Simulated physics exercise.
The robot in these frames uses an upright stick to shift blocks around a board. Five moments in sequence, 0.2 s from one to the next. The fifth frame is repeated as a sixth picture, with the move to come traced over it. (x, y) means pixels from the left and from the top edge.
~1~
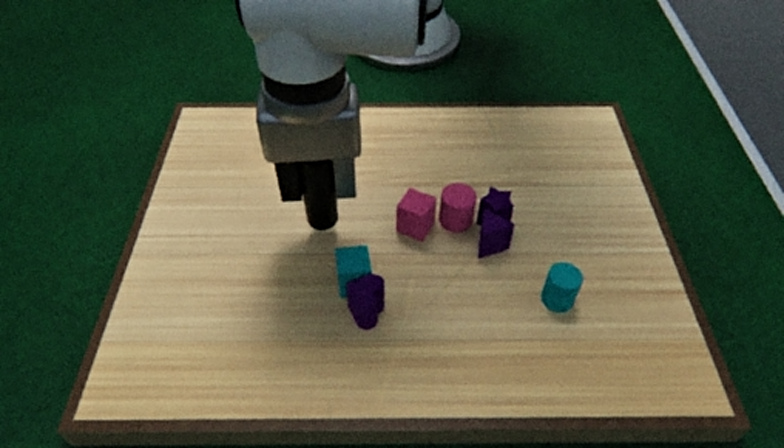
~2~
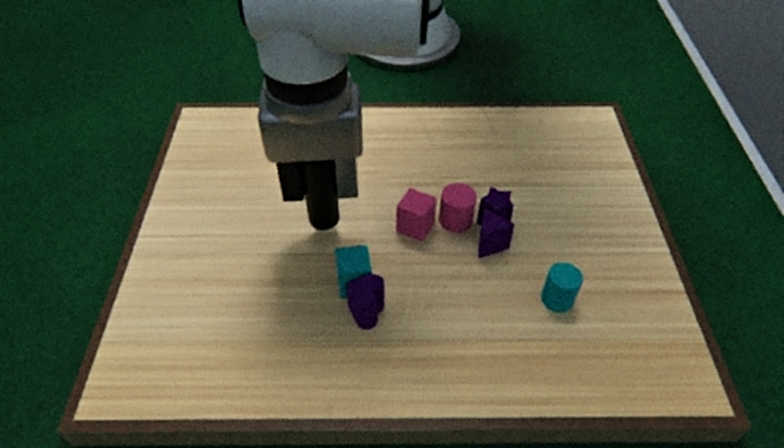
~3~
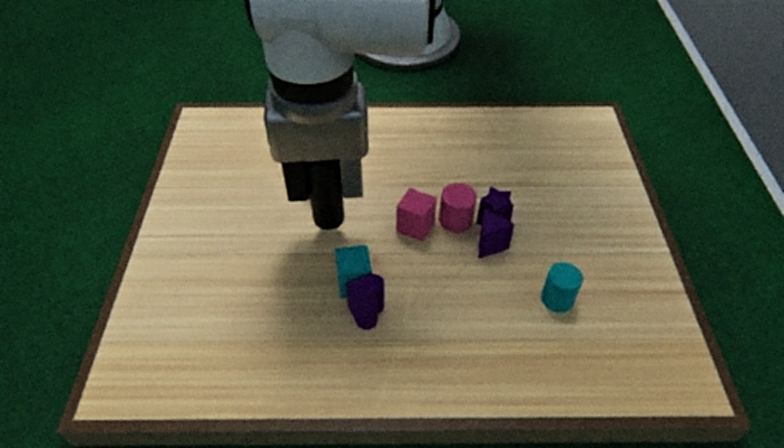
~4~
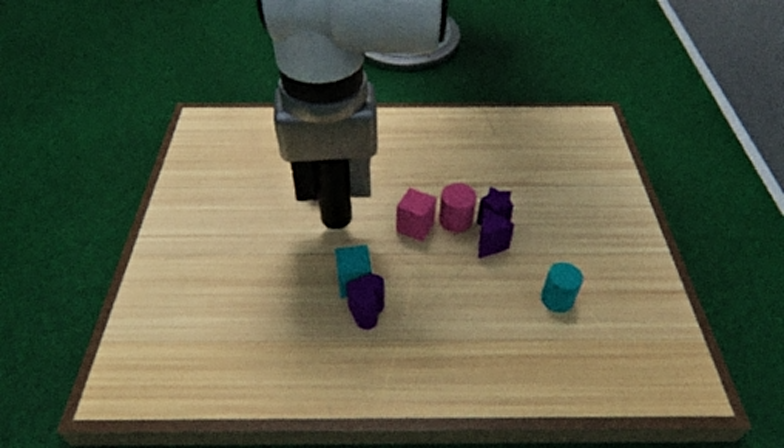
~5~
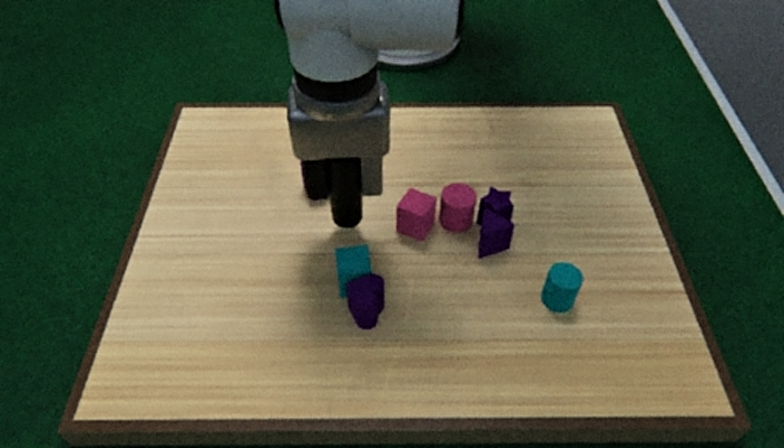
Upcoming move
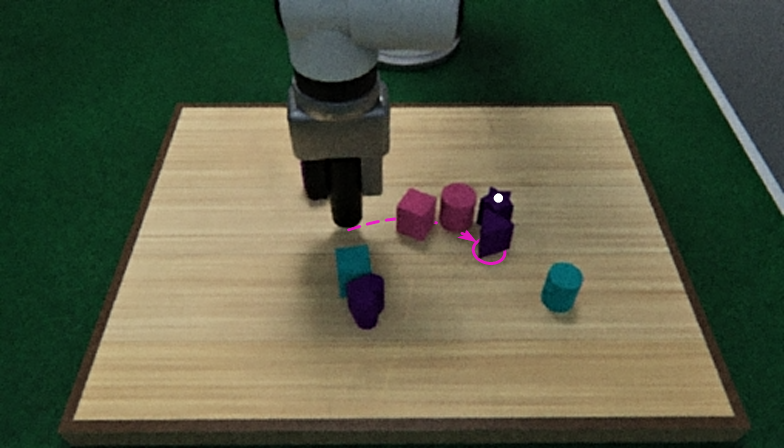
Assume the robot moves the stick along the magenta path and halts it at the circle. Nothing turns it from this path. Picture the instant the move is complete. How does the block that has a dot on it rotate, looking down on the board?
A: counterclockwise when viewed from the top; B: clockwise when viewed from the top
The correct letter is B.
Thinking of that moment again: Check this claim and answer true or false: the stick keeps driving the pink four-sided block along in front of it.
True - the claim holds.
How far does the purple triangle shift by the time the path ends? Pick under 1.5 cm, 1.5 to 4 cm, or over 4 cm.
My answer is that it shifts over 4 cm.
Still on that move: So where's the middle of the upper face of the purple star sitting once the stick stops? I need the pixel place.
About (529, 195).
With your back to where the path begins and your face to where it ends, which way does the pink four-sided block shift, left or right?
The shift is to the right of that direction.
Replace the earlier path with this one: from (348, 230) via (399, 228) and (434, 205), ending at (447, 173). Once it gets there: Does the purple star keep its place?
The answer is no.
The line goes from (348, 230) over (397, 219) and (446, 226) to (489, 251); the dot is on the purple star.
What follows on the original path. One third of the way, stick (398, 206); pink four-sided block (428, 202); pink circular block (465, 194).
Two thirds of the way, stick (449, 213); pink four-sided block (473, 220), turned 15° clockwise; pink circular block (482, 194); purple triangle (504, 225); purple star (515, 196), turned 35° clockwise.
At the end, stick (492, 238); pink four-sided block (517, 247), turned 25° clockwise; pink circular block (500, 198); purple triangle (552, 250); purple star (529, 195), turned 30° clockwise.
